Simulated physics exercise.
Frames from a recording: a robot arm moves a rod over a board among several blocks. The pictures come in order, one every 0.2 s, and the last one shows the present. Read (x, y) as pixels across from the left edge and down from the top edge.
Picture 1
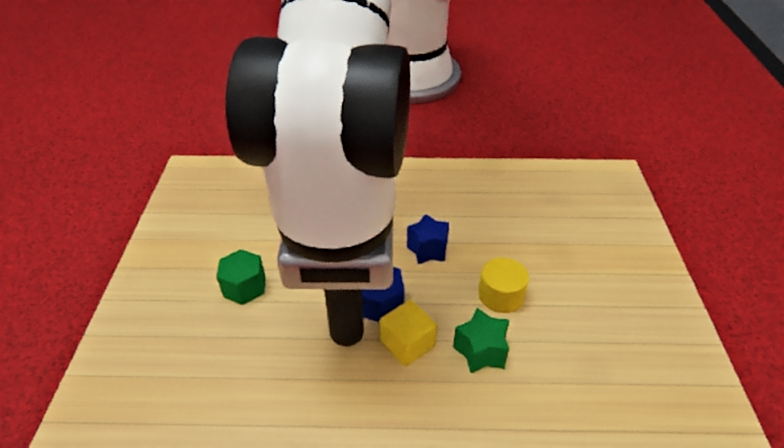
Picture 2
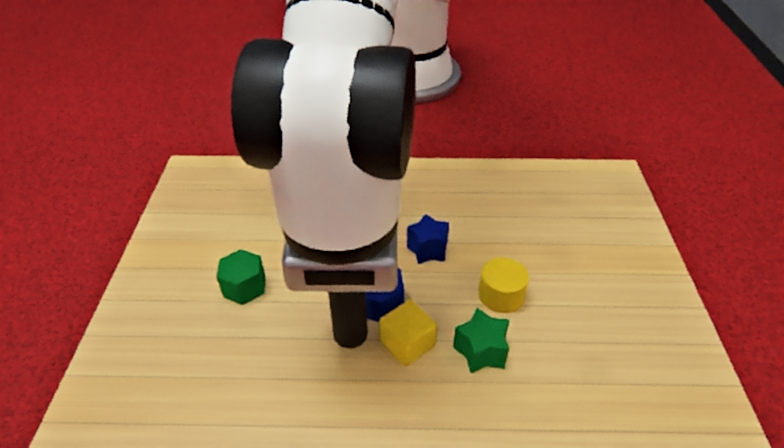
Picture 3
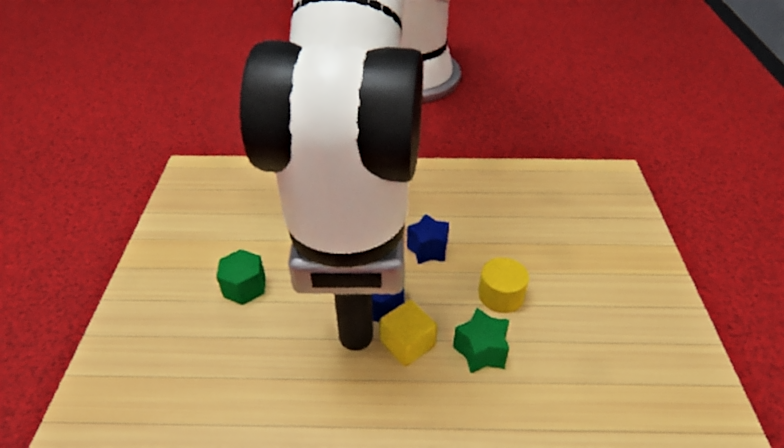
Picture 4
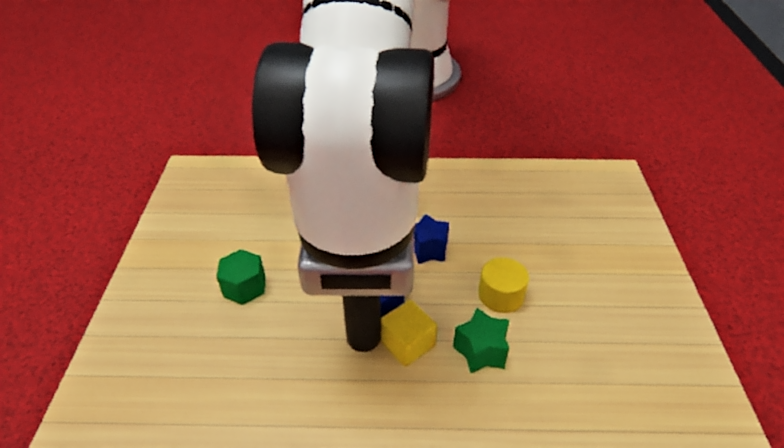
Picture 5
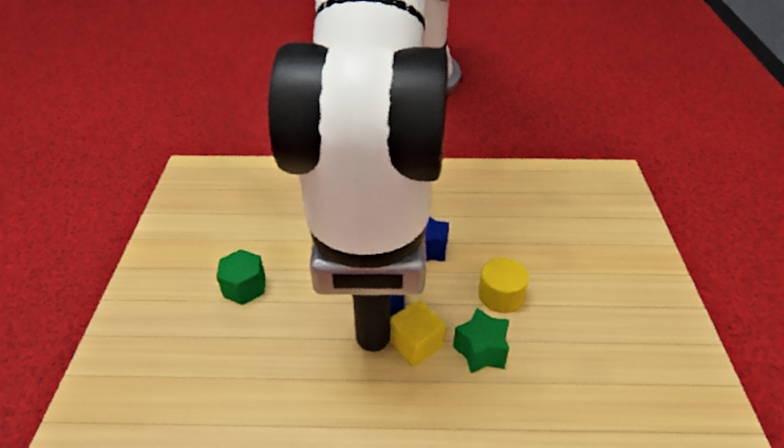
A white robot arm slid its black rod slowly to the right across a wooden board, covering more of a blue block behind it, then nudged the yellow cube slightly toward the green star.
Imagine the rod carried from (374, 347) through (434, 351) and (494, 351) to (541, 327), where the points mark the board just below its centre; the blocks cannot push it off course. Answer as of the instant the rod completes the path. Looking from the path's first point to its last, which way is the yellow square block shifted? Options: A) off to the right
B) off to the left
The one that fits is B, off to the left.
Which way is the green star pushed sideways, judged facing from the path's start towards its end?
The answer is right: Facing from the path's start to its end, that's where the green star shifts.
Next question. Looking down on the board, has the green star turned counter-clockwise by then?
It seems not.
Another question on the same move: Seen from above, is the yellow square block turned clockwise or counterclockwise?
The answer is counter-clockwise.
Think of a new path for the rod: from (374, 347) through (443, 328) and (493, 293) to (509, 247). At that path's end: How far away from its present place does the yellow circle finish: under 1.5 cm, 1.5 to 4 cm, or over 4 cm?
Travel: Beyond 4 cm.
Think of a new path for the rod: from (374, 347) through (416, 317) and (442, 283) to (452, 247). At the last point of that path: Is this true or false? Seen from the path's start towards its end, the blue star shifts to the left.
True
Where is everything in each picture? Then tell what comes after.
Rod tip at (347, 332); block tops, blue hexagonal block partly hidden; yellow square block at (408, 321); green star at (485, 330); yellow circle at (505, 274), in the first frame.
Rod at (351, 334); blocks unchanged, in the second frame.
Rod at (356, 337); blocks unchanged, in the third frame.
Rod at (364, 338); blocks unchanged, in the fourth frame.
Rod at (373, 337); blue hexagonal block hidden; yellow square block at (417, 321); green star at (485, 330); yellow circle at (505, 274), in the fifth frame.
What follows on the original path. One third of the way, rod at (436, 342); yellow square block at (480, 320); green star at (523, 338).
Two thirds of the way, rod at (498, 341); yellow square block at (524, 307), turned 15° anticlockwise; green star at (550, 343); yellow circle at (509, 267).
At the end, rod at (544, 317); blue hexagonal block in place; yellow square block at (565, 282), turned 30° anticlockwise; green star at (573, 343), turned 65° clockwise; yellow circle at (511, 264).
